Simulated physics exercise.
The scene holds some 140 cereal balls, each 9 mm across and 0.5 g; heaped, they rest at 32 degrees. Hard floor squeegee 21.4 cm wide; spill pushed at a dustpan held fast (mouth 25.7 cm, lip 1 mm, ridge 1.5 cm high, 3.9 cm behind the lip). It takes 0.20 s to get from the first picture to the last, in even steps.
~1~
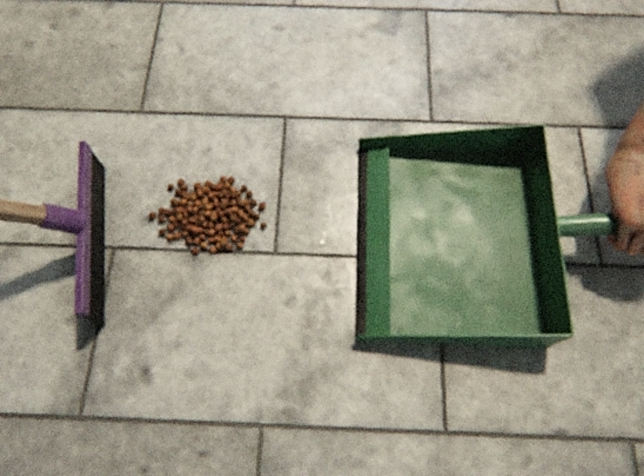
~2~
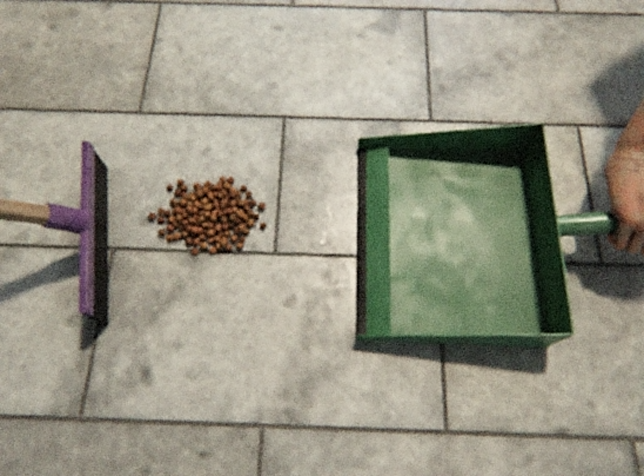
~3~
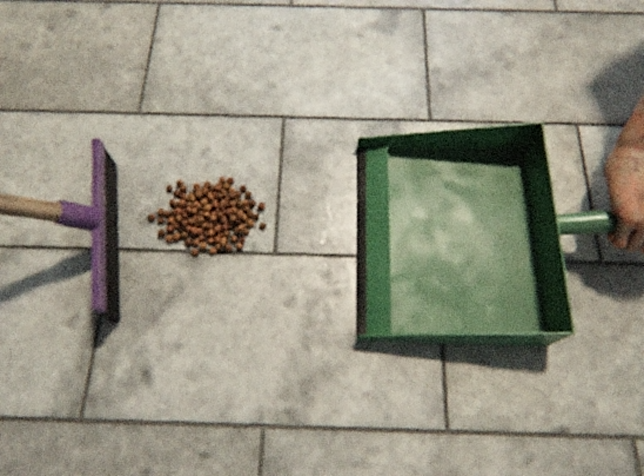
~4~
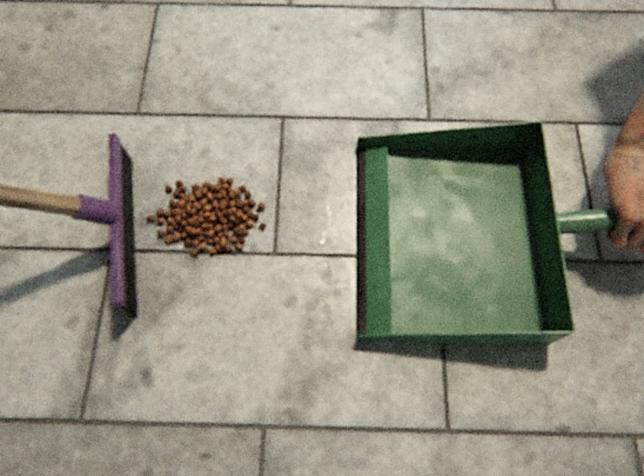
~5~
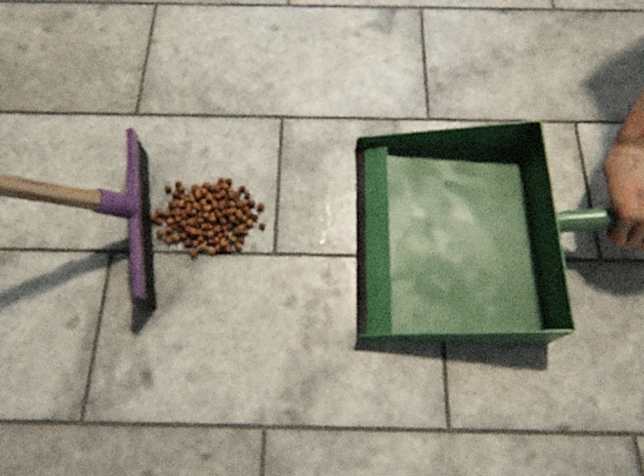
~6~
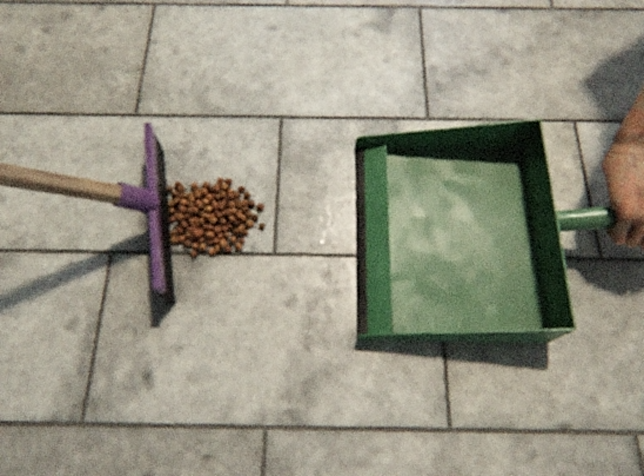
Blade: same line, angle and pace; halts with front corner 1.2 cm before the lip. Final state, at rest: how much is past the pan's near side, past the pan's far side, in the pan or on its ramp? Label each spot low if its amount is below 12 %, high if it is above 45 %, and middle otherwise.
Near side: Low, far side: Middle, pan: Middle.
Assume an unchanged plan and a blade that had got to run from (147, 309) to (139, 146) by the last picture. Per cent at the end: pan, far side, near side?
Final per cent - pan 25, far 5, near 0.
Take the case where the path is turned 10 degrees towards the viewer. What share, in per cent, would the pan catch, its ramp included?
In that case around 25 per cent.
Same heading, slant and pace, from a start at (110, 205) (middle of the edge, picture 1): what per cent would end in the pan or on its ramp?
I'd put it at around 20 per cent.
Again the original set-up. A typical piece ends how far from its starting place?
The figure is about 20 cm.
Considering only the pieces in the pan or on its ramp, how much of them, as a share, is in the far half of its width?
Roughly 90 in a hundred.
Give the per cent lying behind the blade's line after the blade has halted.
Roughly 5 per cent.
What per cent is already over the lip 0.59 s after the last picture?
25 % so far.
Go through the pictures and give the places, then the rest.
The first frame shows blade from (83, 312) to (86, 149), moved 0.0 cm, 0 of the pieces shifted so far; middle of the pieces at (215, 214); pan at (461, 241).
The second frame shows blade from (87, 312) to (89, 149), moved 0.5 cm, 0 of the pieces shifted so far; middle of the pieces at (214, 215).
The third frame shows blade from (100, 308) to (99, 146), moved 1.8 cm, 0 of the pieces shifted so far; middle of the pieces at (214, 215).
The fourth frame shows blade from (119, 302) to (115, 141), moved 3.9 cm, 0 of the pieces shifted so far; middle of the pieces at (213, 216).
The fifth frame shows blade from (140, 296) to (133, 136), moved 6.2 cm, 1 of the pieces shifted so far; middle of the pieces at (213, 216).
The sixth frame shows blade from (160, 289) to (150, 131), moved 8.5 cm, 35 of the pieces shifted so far; middle of the pieces at (213, 216); pan at (461, 238).
Then, 0.20 s after the last picture, middle of the blade 13 cm from the lip; 0 % over the lip, far side 0 %, near side 0 %.
Then, 0.33 s after the last picture, middle of the blade 6 cm from the lip; 0 % over the lip, far side 15 %, near side 0 %.
Then, 0.59 s after the last picture, middle of the blade 3 cm from the lip; 25 % over the lip, far side 25 %, near side 0 %.
In the end, near side 0 %, far side 25 %, pan 25 %, in front of the lip or behind the blade 50 %.
